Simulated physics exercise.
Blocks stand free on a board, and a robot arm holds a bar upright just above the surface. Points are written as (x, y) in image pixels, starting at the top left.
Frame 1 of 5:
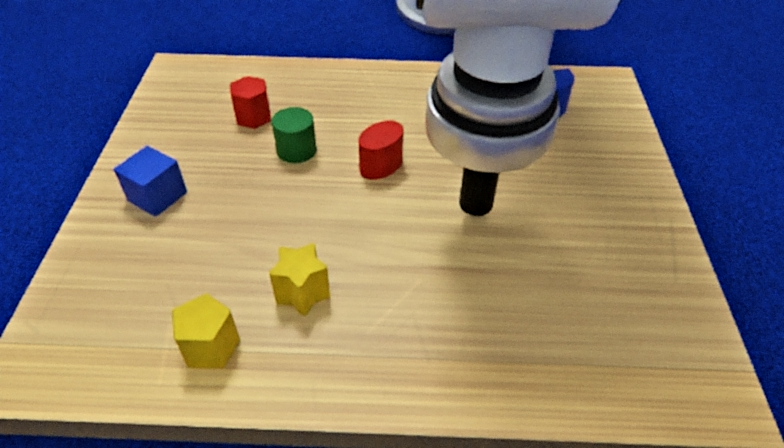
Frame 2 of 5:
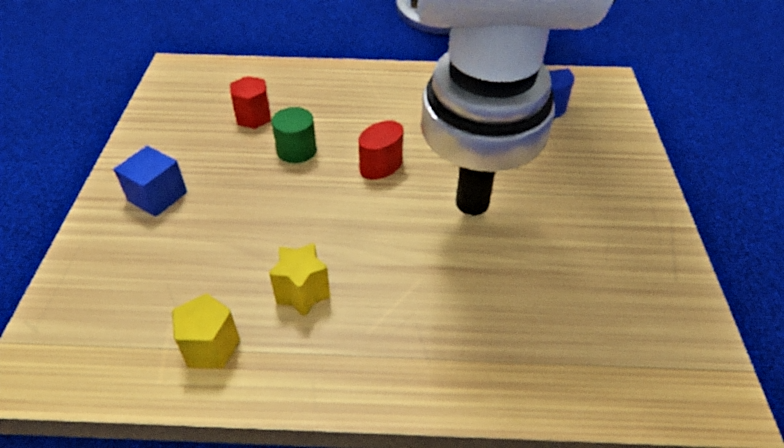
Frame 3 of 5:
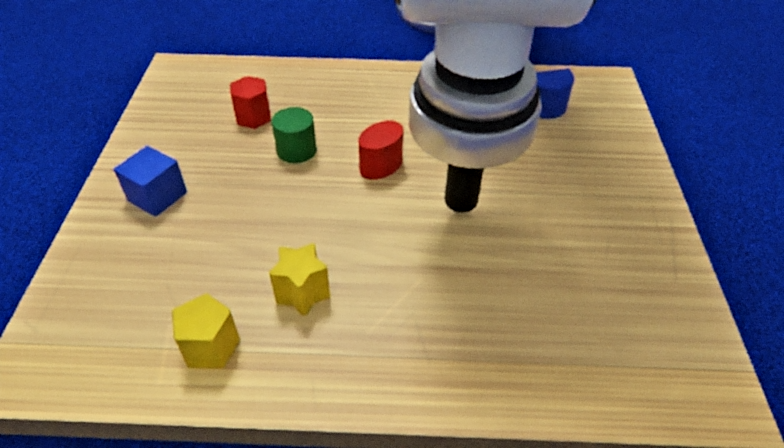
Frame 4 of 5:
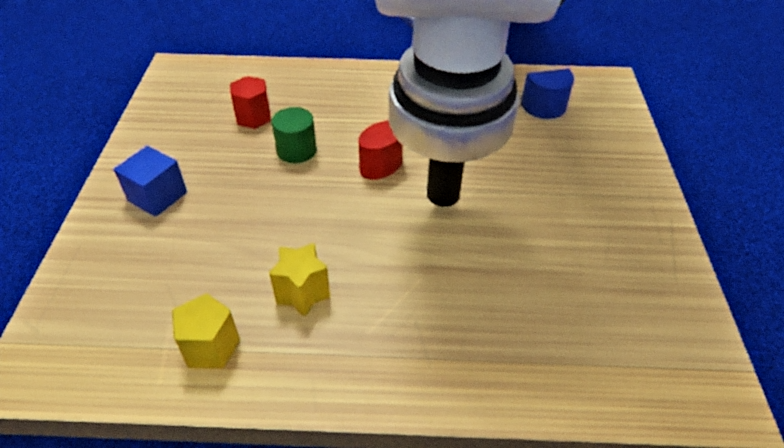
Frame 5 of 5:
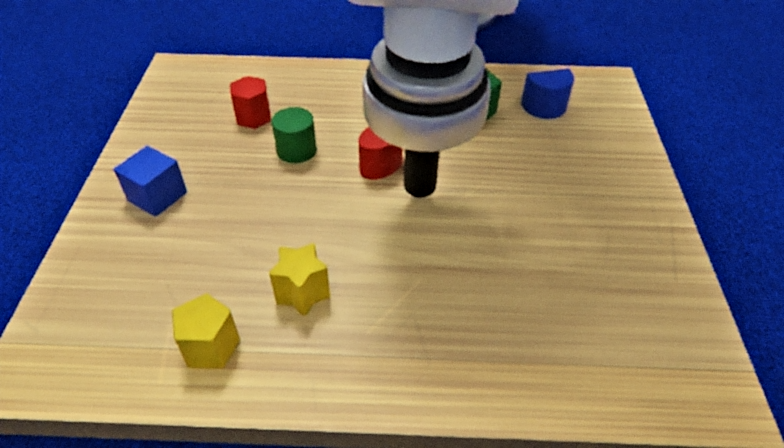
The clip opens on a wooden board scattered with red, green, blue and yellow blocks, a white robot arm holding a black bar upright right of the red oval. The arm moves slightly left, then farther left and a little back, uncovering a blue block and partly hiding the red oval.
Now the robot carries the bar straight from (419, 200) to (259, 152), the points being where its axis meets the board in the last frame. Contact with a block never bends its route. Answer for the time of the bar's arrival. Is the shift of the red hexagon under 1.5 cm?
Yes, I think so.
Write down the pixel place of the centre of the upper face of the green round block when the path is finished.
So, by the moment the path ends, you'll find the top centre of the green round block at (268, 100).
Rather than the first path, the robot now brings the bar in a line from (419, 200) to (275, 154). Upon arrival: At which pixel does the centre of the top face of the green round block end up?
So, by the moment the path ends, you'll find the top centre of the green round block at (265, 101).
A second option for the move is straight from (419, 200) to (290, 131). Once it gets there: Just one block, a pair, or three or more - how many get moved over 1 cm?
My guess is two.
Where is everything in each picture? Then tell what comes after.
Bar tip at (476, 205); block tops, red hexagon at (248, 86); green round block at (292, 119); red oval at (381, 134), in the first frame.
Bar at (472, 204); blocks unchanged, in the second frame.
Bar at (461, 201); blocks unchanged, in the third frame.
Bar at (443, 196); blocks unchanged, in the fourth frame.
Bar at (420, 186); red hexagon at (248, 86); green round block at (292, 119); red oval partly hidden, in the fifth frame.
On the path given first. One third of the way, bar at (362, 170); red oval at (375, 130), turned 30° clockwise.
Two thirds of the way, bar at (306, 154); green round block at (289, 116); red oval at (374, 130), turned 35° clockwise.
At the end, bar at (257, 138); red hexagon at (246, 82), turned 15° anticlockwise; green round block at (268, 100); red oval at (374, 130), turned 35° clockwise.
